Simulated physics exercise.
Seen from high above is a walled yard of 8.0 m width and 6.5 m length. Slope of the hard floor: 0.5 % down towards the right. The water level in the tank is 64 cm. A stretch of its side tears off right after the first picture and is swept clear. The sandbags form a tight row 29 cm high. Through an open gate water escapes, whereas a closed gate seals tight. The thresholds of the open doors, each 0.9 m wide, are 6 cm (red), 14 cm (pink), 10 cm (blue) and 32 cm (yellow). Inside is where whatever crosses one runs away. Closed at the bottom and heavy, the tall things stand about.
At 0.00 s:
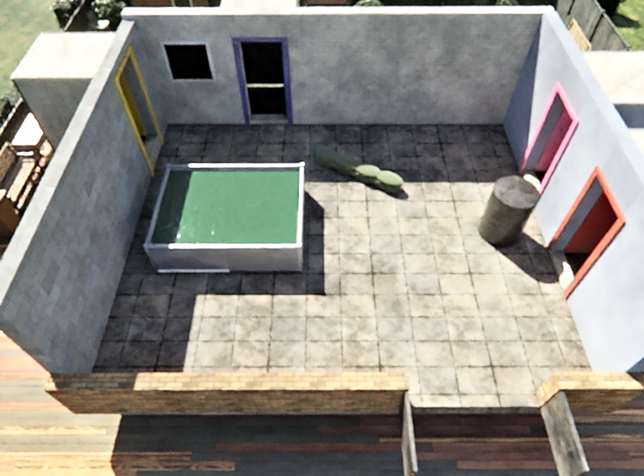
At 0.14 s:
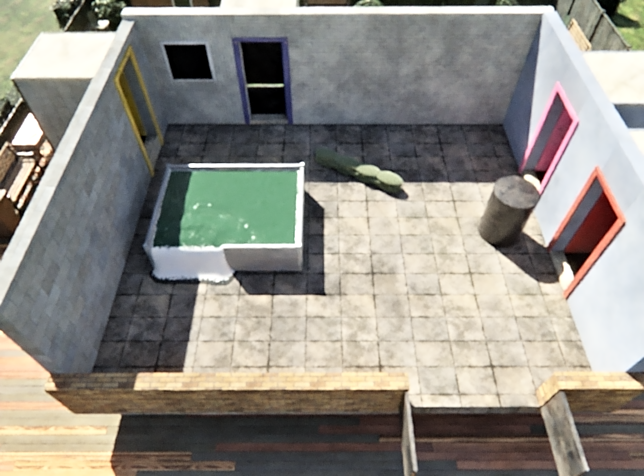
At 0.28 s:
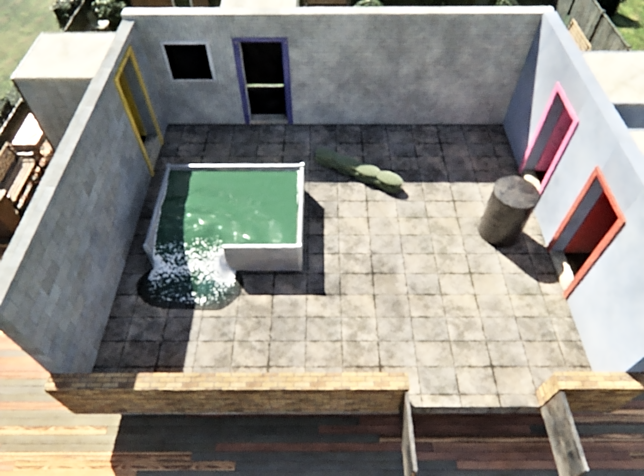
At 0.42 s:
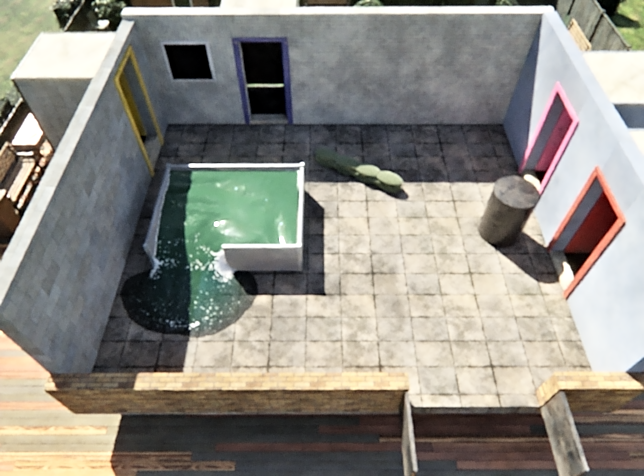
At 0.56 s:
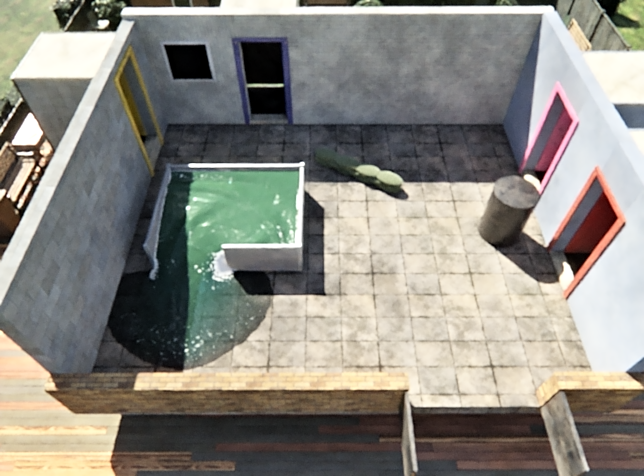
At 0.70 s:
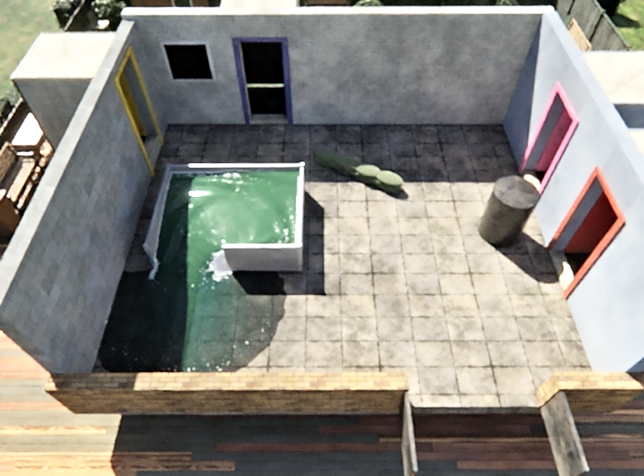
A walled yard with a tank of green water sat still until the tank's front left side broke open, and water poured out, spreading across the paved floor toward the left and front walls.
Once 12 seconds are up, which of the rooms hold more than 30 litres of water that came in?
Red door: The total grows larger than the cap, pink door: The total remains smaller than the cap, blue door: The total remains smaller than the cap, yellow door: The total remains smaller than the cap.
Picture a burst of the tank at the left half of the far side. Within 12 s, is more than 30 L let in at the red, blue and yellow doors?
Door red stays within, door blue goes beyond, door yellow stays within.
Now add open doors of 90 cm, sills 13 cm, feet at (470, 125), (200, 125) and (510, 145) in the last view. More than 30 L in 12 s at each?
Check each in turn: The first fails, the second fails, the third fails.
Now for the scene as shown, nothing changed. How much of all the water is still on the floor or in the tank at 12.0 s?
Some 86 out of every hundred parts.
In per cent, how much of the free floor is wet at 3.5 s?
40 %.
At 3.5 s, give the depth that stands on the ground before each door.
Red 0 cm, pink 0 cm, blue 0 cm, yellow 0 cm.
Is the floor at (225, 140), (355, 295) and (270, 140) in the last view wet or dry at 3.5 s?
Status of the three spots: Free of it, inundated, free of it.
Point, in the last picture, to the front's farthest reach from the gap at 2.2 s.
(423, 391).
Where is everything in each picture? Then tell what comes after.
The tank at (230, 206) is whole and still, 64 cm deep, in the first frame.
The front is at (230, 278), 0.7 m from the gap at (192, 262); 0.3 m2 of floor is under water; 64 cm left at the back of the tank, in the second frame.
Water pours out at (192, 263) and has run 1.0 m, to (231, 297); typically 11 cm deep outside, 64 cm at the tank's back, in the third frame.
Water pours out at (192, 263) and has run 1.4 m, to (216, 328); typically 9 cm deep outside, 64 cm at the tank's back, in the fourth frame.
The front is at (185, 365), 1.9 m from the gap at (192, 263); 3.8 m2 of floor is under water; 62 cm left at the back of the tank, in the fifth frame.
The front is at a hidden place, 2.4 m from the gap at (192, 263); 5.3 m2 of floor is under water; 56 cm left at the back of the tank, in the sixth frame.
After 1.4 s water covers 15 % of the floor and is deepest (55 cm) near (87, 391); red door not reached, pink door not reached, blue door not reached, yellow door not reached.
After 2.2 s water covers 15 % of the floor and is deepest (44 cm) near (102, 380); red door not reached, pink door not reached, blue door not reached, yellow door not reached.
After 3.5 s water covers 40 % of the floor and is deepest (28 cm) near (168, 338); red door not reached, pink door not reached, blue door not reached, yellow door not reached.
After 7.0 s water covers 75 % of the floor and is deepest (16 cm) near (546, 251); red door 14 cm at the sill, 95 L in, pink door 5 cm at the sill, 0 L in, blue door 3 cm at the sill, 0 L in, yellow door 5 cm at the sill, 0 L in.
After 12.0 s water covers 95 % of the floor and is deepest (11 cm) near (335, 160); red door 9 cm at the sill, 189 L in, pink door 5 cm at the sill, 0 L in, blue door 3 cm at the sill, 0 L in, yellow door 3 cm at the sill, 0 L in.
